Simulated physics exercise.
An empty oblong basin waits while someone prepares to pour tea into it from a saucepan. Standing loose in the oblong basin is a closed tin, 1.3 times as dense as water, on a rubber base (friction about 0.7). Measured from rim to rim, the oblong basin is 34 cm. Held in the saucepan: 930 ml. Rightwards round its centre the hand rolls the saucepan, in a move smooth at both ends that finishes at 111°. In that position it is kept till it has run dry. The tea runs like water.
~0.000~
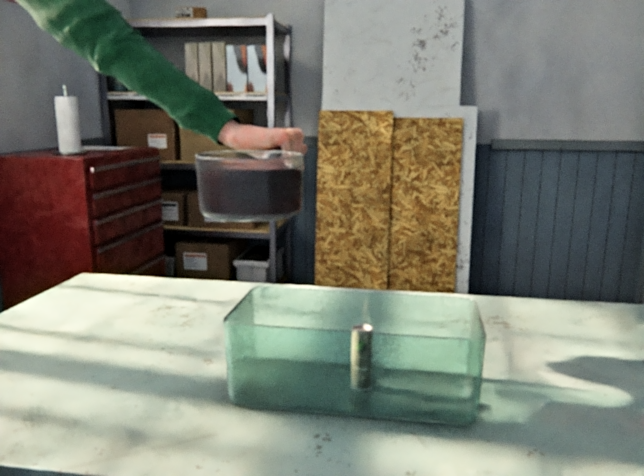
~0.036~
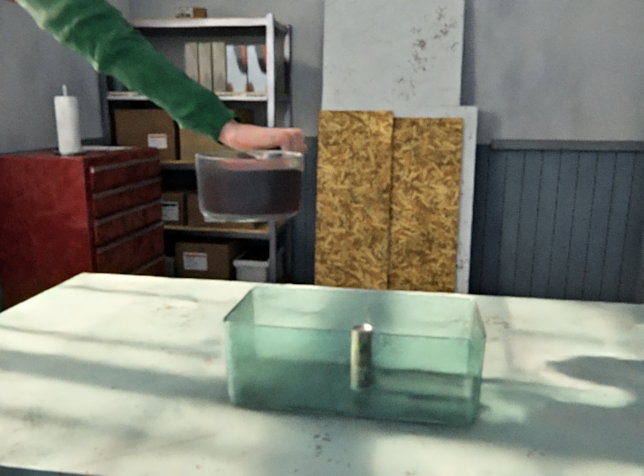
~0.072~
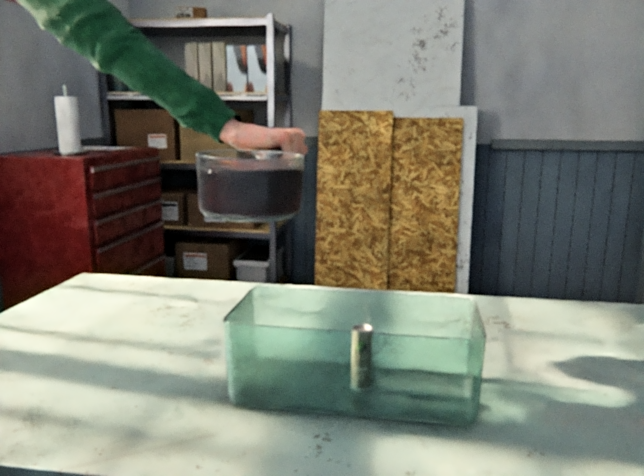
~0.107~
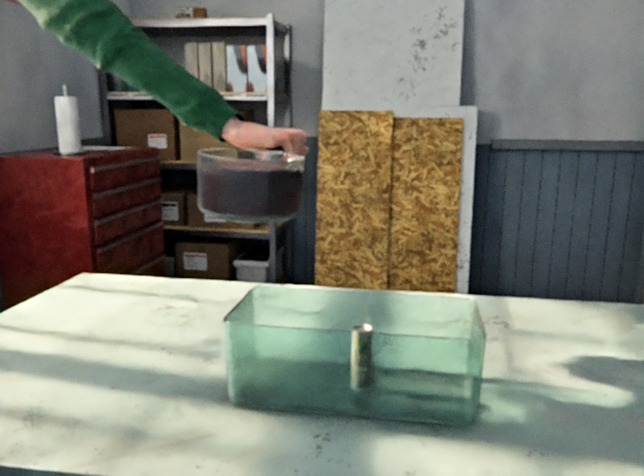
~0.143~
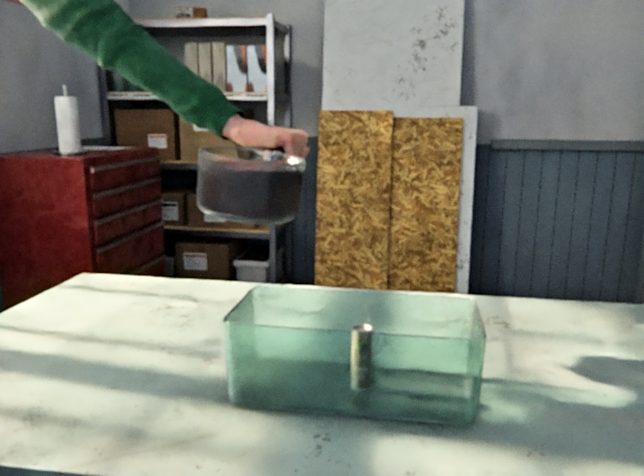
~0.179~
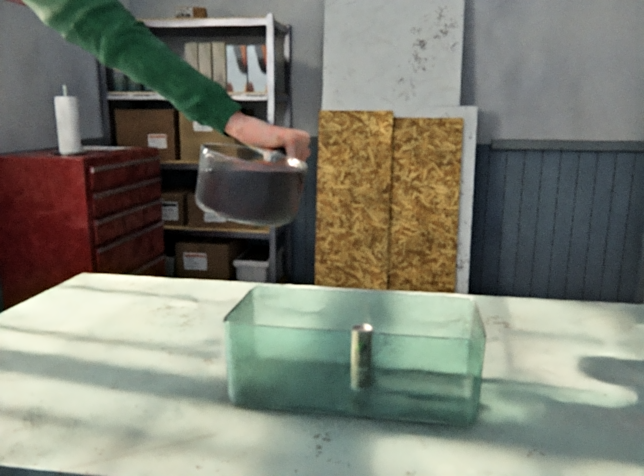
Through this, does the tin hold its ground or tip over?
My bet is it won't last.
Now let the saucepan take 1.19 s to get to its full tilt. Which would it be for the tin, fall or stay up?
Outcome - the tin remains standing.
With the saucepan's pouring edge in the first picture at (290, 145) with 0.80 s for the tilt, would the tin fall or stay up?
Then it tips over.
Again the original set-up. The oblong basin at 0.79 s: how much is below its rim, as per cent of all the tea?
80 per cent, give or take a little.
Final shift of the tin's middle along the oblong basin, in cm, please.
In the end the tin's centre has shifted about 7.5 centimetres.
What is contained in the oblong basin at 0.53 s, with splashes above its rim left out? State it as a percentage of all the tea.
Roughly 6 percent.
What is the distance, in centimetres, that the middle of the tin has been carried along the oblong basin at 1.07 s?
Around 7 cm.
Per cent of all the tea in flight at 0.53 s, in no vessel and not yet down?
38 %.
After 0.53 s the tilt is 76° and 55 per cent is still to pour; the tin stands where it began.
After 0.79 s the tilt is 109° and 8 per cent is still to pour; the tin stands 1 cm from where it began.
After 1.07 s the tilt is 111° and 0 per cent is still to pour; the tin lies on its side.
After 1.36 s the tilt is 111° and 0 per cent is still to pour; the tin lies on its side.
In the end the tin lies on its side.
